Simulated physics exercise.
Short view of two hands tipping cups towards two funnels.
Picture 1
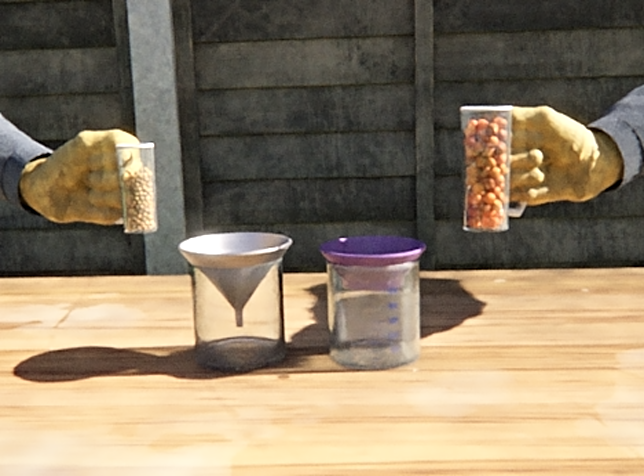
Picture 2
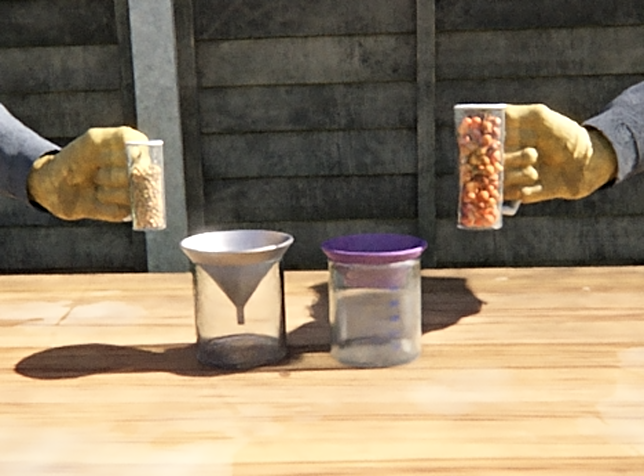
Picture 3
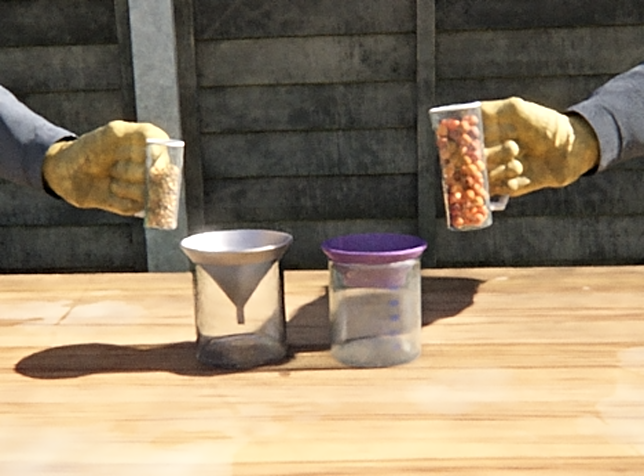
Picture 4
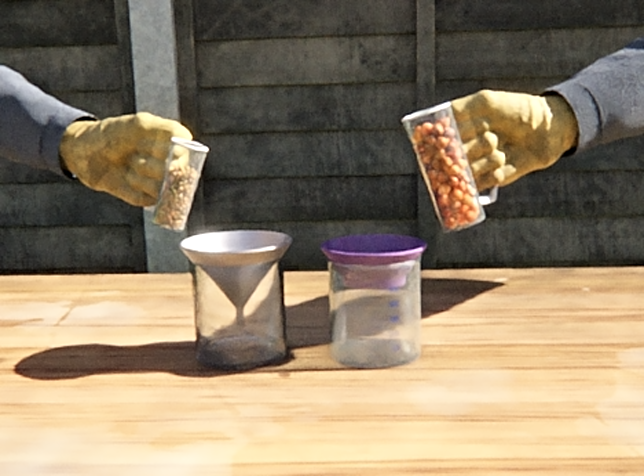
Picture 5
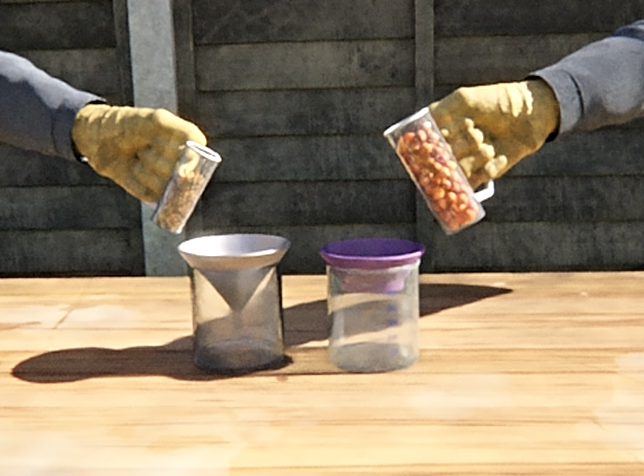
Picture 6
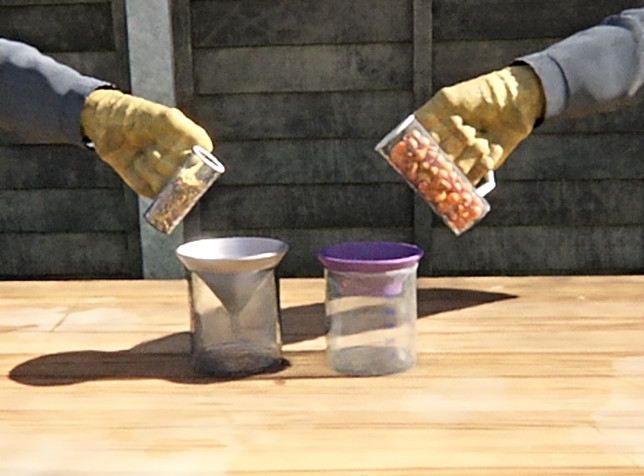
Two gloved hands moving clear cups of beads and peanuts inward over a wooden table, gradually tilting them above two funnel-topped jars.
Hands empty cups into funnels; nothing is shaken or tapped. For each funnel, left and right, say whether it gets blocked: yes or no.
Blocked? Left funnel - yes, right funnel - no.
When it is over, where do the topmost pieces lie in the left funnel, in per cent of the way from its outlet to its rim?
About 65 %.
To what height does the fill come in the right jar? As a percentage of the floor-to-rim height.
Reading: Around 25 %.
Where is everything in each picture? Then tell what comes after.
Left funnel at (236, 252), outlet at (240, 329), narrower than one piece; left cup at (138, 188), holding round wooden beads; right funnel at (373, 255), outlet at (373, 283), about 5 pieces wide; right cup at (486, 169), holding coated peanuts, in the first frame.
Left cup at (147, 186), upright; right cup at (479, 167), upright, in the second frame.
Left cup at (163, 185), tipped 7°; right cup at (462, 167), tipped 7°, in the third frame.
Left cup at (179, 185), tipped 19°; right cup at (445, 169), tipped 19°, in the fourth frame.
Left cup at (184, 189), tipped 30°; right cup at (436, 173), tipped 30°, in the fifth frame.
Left funnel at (233, 257), outlet at (236, 334); left cup at (182, 192), tipped 41°; right funnel at (370, 261), outlet at (370, 289); right cup at (434, 177), tipped 41°, in the sixth frame.
Then, 0.41 s past the last view, left, all still in the cup; right, all still in the cup.
Then, 0.85 s past the last view, left, nearly all still in the cup, a stray few in or over the funnel; right, nearly all still in the cup, a stray few in or over the funnel, a stray few down in the jar.
Then, 1.37 s past the last view, left, a small part still in the cup, nearly all in or over the funnel; right, about a third still in the cup, about a quarter in or over the funnel, about half down in the jar.
Finally, left, all stuck in the funnel, none down in the jar; right, all down in the jar.
